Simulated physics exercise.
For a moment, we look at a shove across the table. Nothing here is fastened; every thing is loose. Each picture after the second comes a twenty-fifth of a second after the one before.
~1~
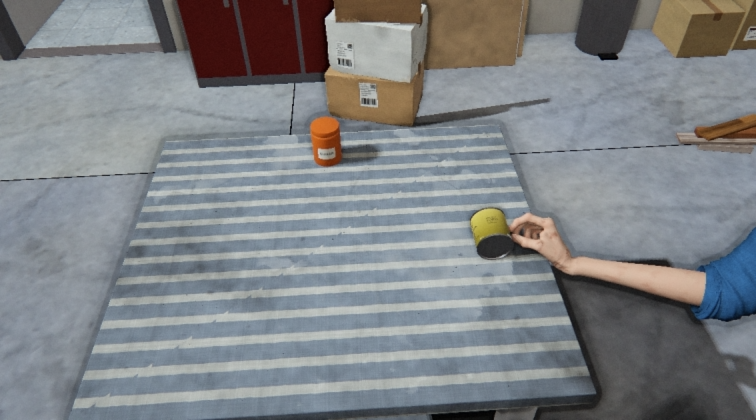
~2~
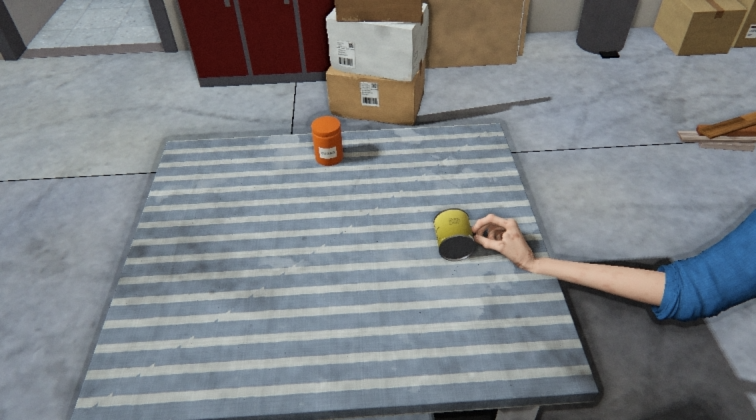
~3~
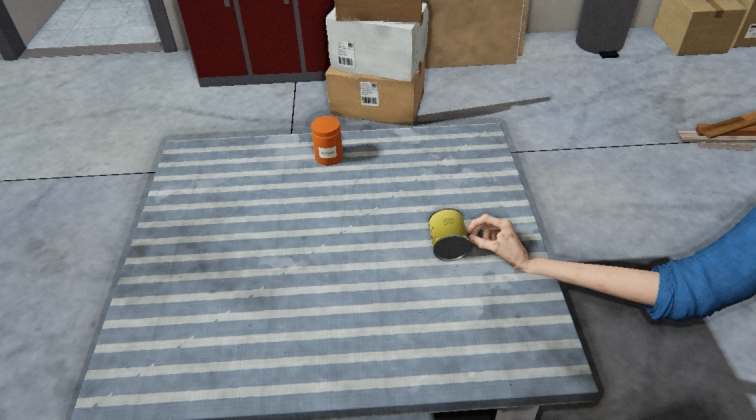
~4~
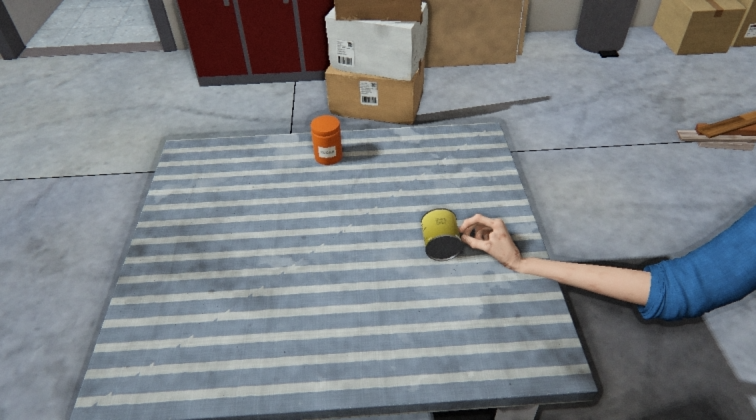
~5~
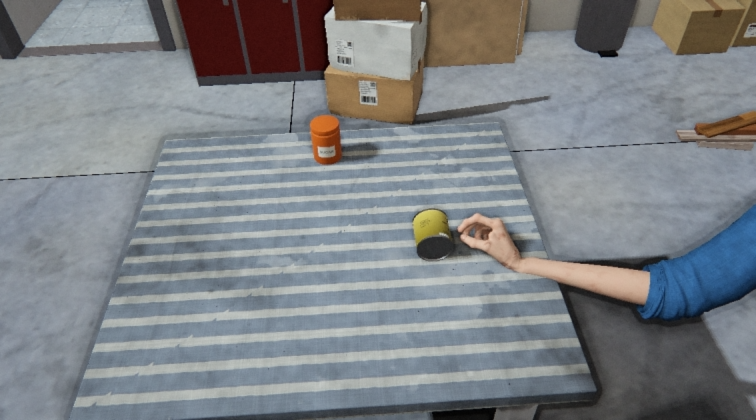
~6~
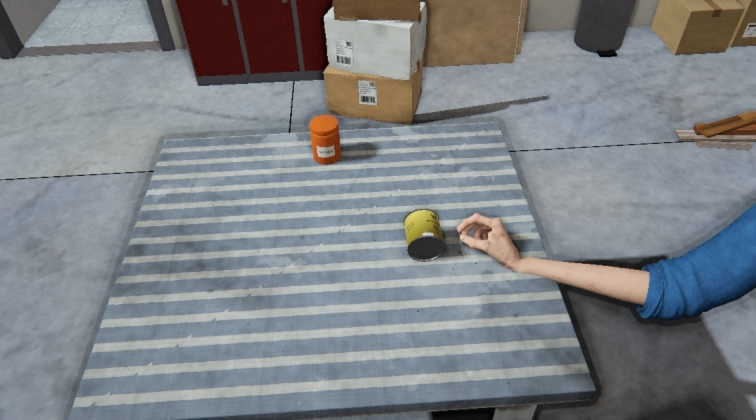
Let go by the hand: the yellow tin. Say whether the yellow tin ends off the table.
It does not come off the table.
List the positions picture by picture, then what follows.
Under the hand; yellow tin (491, 233), in the first picture.
Under the hand; yellow tin (454, 235), in the second picture.
Under the hand; yellow tin (449, 235), in the third picture.
Yellow tin (441, 234), in the fourth picture.
Yellow tin (433, 235) rolled a little, in the fifth picture.
Yellow tin (424, 235) rolled a little, in the sixth picture.
Then, 0.20 s after the last picture, yellow tin rolled about its own width near (387, 237).
Then, 0.50 s after the last picture, yellow tin rolled well along near (341, 240).
Then, 1.00 s after the last picture, yellow tin rolled well along near (290, 243).
At rest, moved from the start, yellow tin. Seen from the same camera at the end, yellow tin near (268, 244).
